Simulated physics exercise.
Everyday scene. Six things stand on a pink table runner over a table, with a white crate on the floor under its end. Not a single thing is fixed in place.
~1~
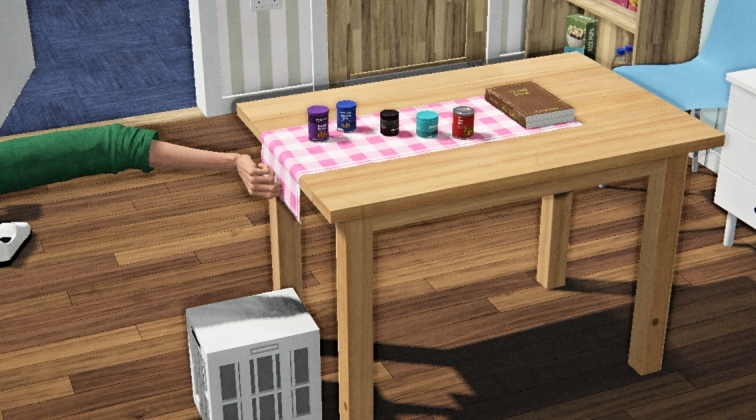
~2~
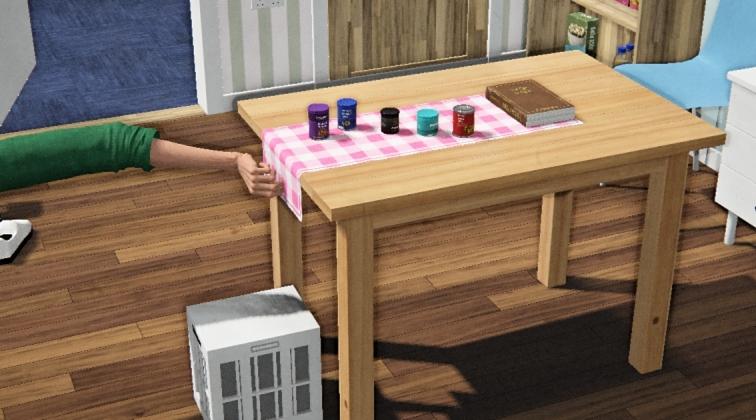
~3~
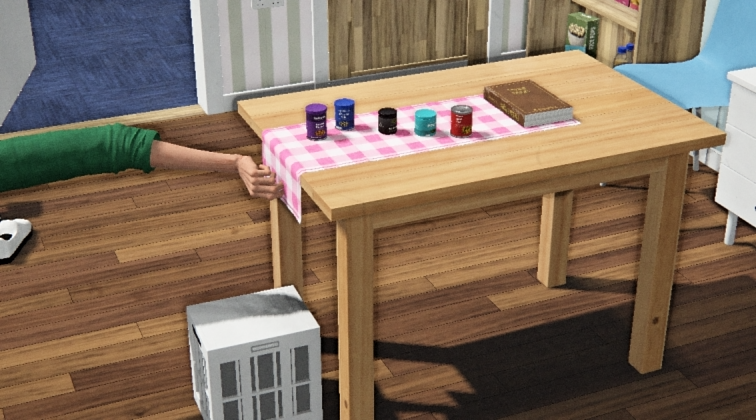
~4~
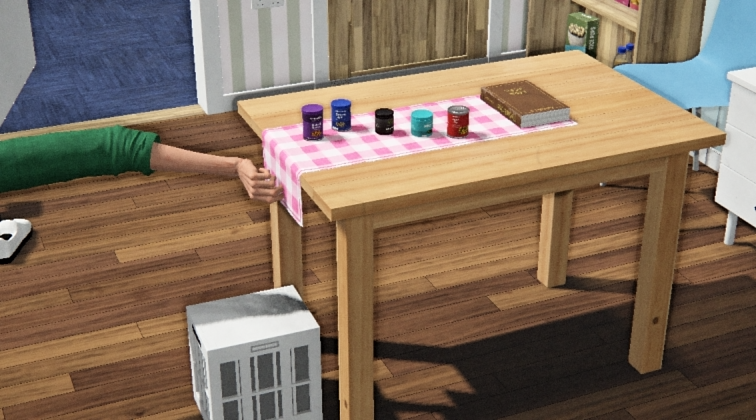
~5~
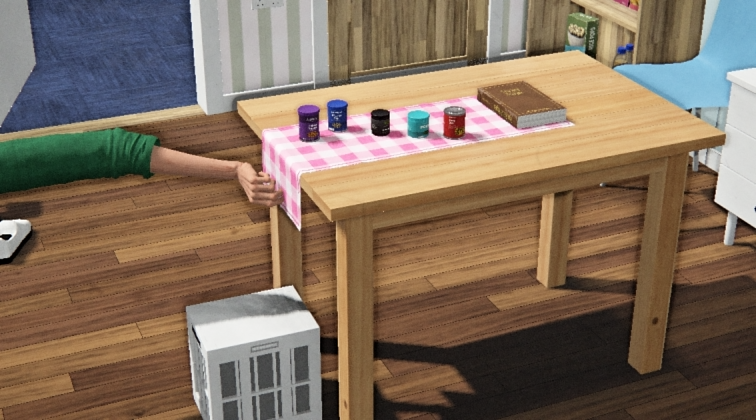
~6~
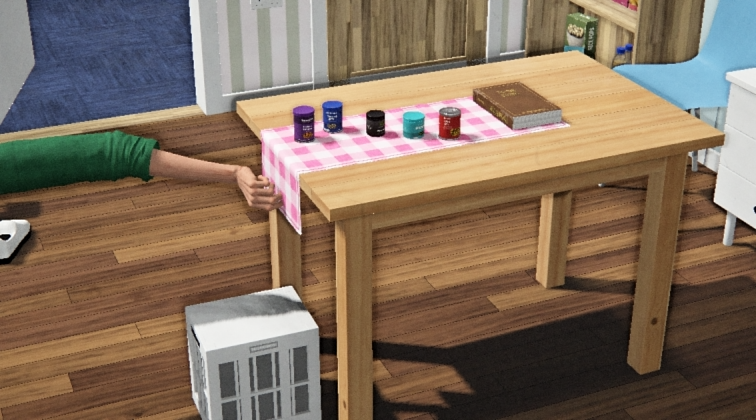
On a wooden table, a green-sleeved arm slowly pulling a pink checked runner left, five small containers and a book shifting with it.
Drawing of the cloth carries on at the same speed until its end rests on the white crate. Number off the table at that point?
It ends with three things gone from the top.
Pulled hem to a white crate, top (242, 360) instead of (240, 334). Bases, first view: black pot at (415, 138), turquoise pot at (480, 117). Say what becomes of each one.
As for the black pot, it leaves the top; as for the turquoise pot, it holds its spot.
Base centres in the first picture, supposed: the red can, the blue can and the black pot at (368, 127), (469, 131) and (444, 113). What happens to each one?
The red can ends up knocked off, the blue can ends up still aboard, the black pot ends up still aboard.
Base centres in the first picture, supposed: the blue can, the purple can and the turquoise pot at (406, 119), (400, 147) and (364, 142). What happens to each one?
The blue can is still on top, the purple can is off the top, the turquoise pot is off the top.
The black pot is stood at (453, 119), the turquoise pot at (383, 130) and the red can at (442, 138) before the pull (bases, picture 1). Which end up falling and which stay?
Of these three, the black pot rides it out, the turquoise pot takes a tumble, the red can rides it out.
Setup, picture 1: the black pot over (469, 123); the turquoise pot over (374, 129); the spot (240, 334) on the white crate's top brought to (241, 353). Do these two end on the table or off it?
Black pot: Safe; turquoise pot: Lost.
Soon after, hem near (281, 262); purple can gone.
After that, hem on the crate; purple can, blue can and black pot gone.
In the end, hem on the crate; purple can, blue can and black pot gone. Over the edge go three.
